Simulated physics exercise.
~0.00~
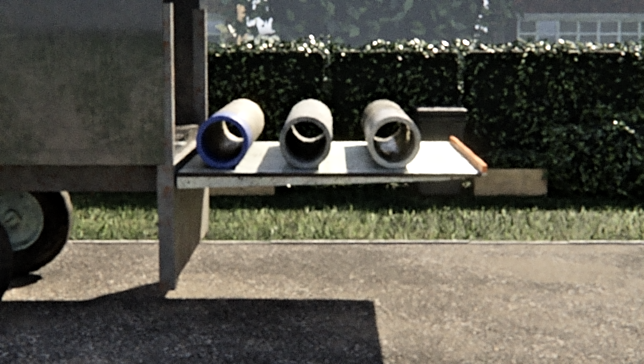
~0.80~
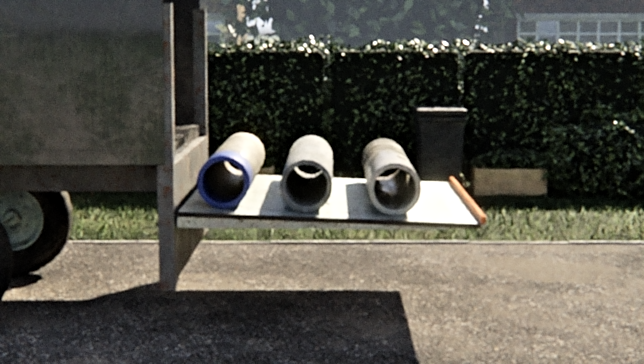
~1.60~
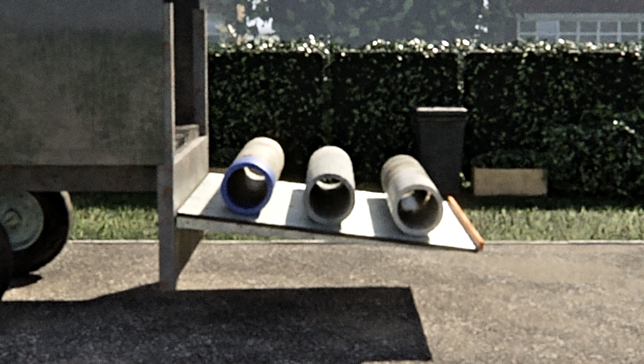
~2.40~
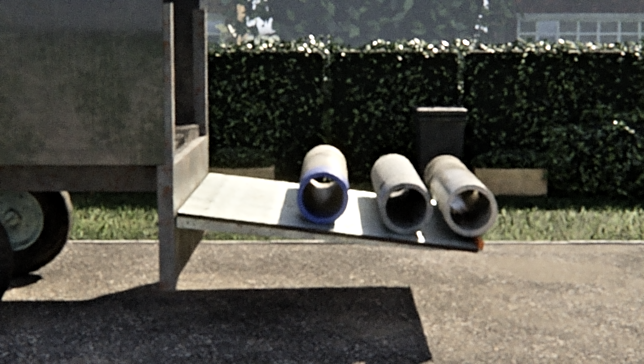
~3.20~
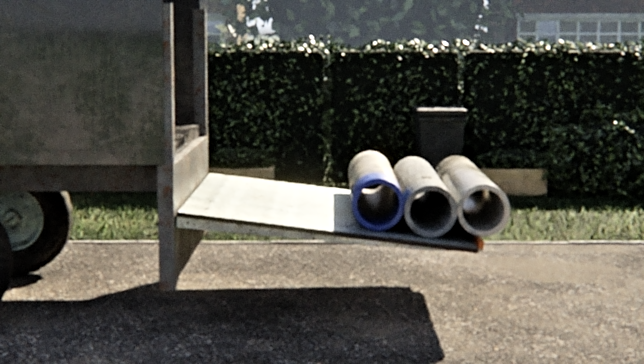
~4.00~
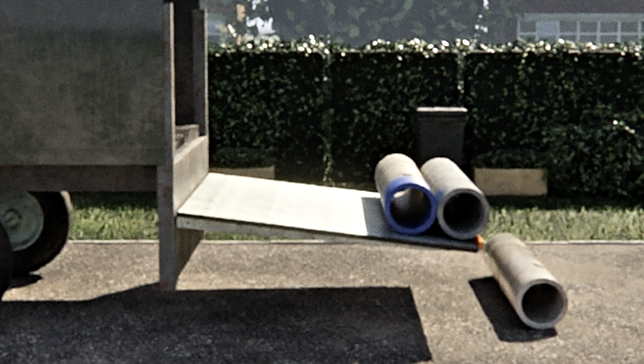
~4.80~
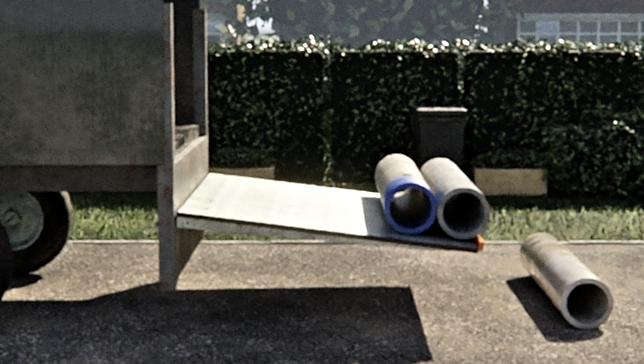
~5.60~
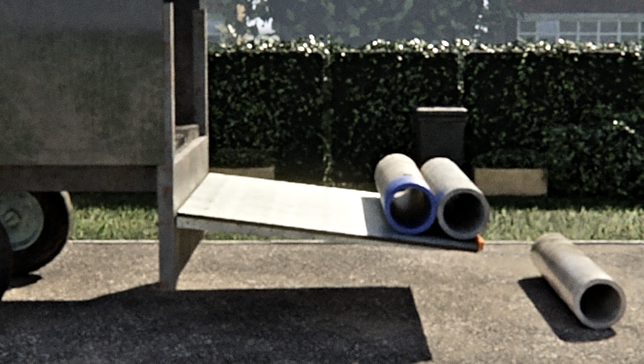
The footage shows three concrete pipes, the left one blue-rimmed, on a tail-lift plate that sinks and tilts down to the right. They roll to its edge, where the rightmost drops onto the ground and rolls away, while the blue one and its neighbour stay on the plate.
